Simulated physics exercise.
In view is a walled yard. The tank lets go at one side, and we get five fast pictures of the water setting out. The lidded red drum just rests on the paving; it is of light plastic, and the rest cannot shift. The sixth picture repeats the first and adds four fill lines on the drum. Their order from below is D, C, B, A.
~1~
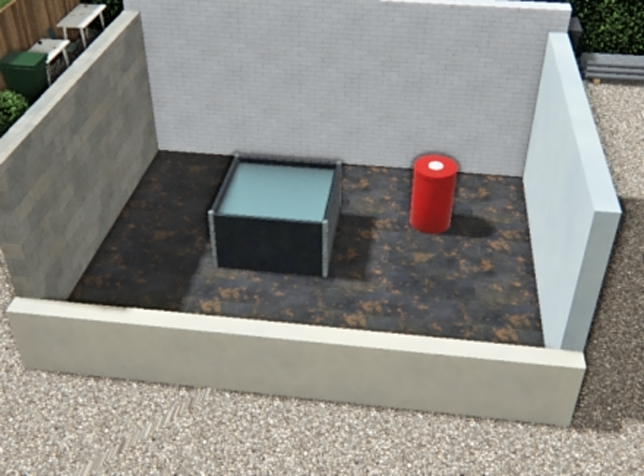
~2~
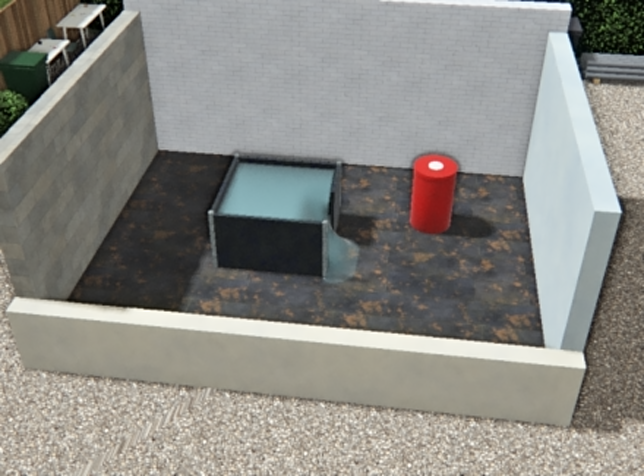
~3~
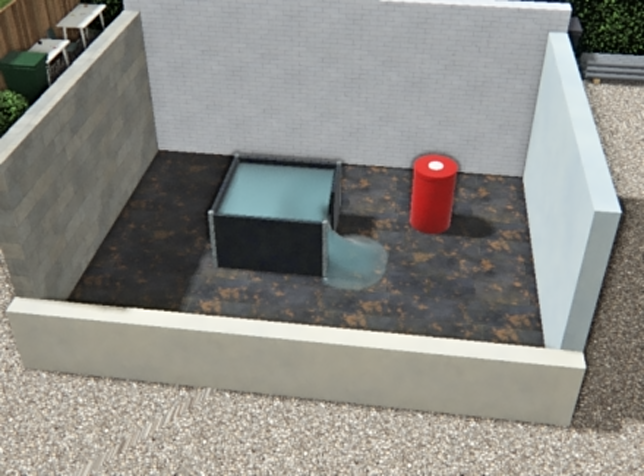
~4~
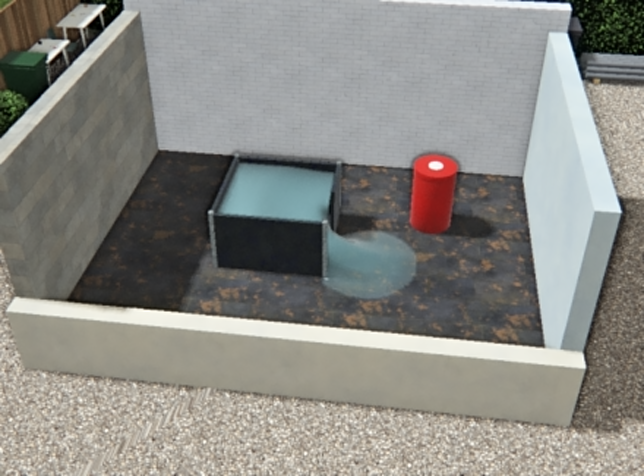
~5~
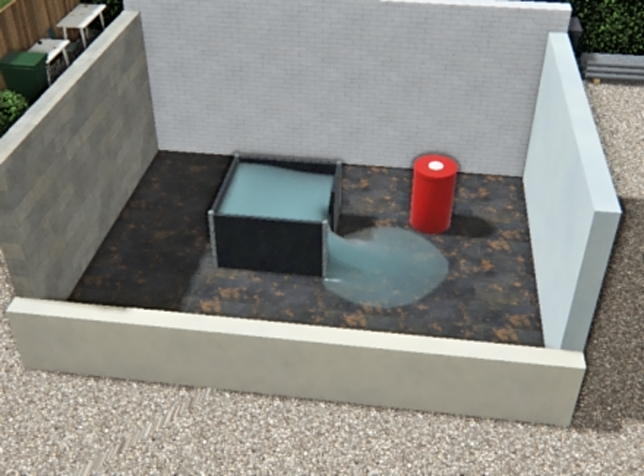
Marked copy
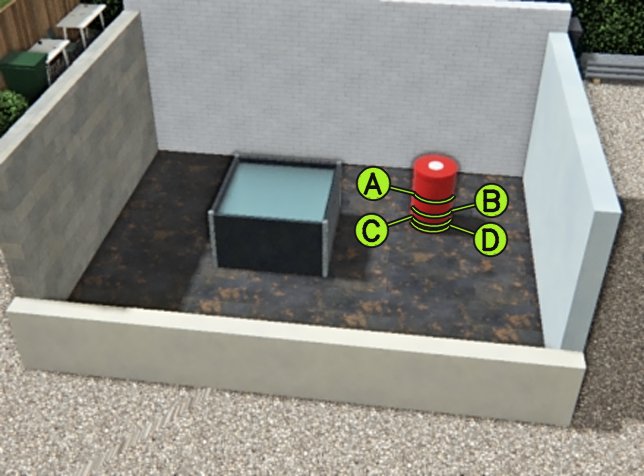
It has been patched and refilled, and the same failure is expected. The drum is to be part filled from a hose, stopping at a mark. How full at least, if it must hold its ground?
That is mark C.
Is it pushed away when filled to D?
Yes, it does.
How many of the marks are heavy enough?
Three.
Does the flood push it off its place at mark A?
No, not at all.
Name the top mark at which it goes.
Here it is mark D.
On the marked copy, A at (433, 202); B at (431, 216); C at (430, 226); D at (430, 231); from the bottom up D, C, B, A.
If A is chosen, it does not move.
If B is chosen, it does not move.
If C is chosen, it does not move.
If D is chosen, it is pushed about its own width away.
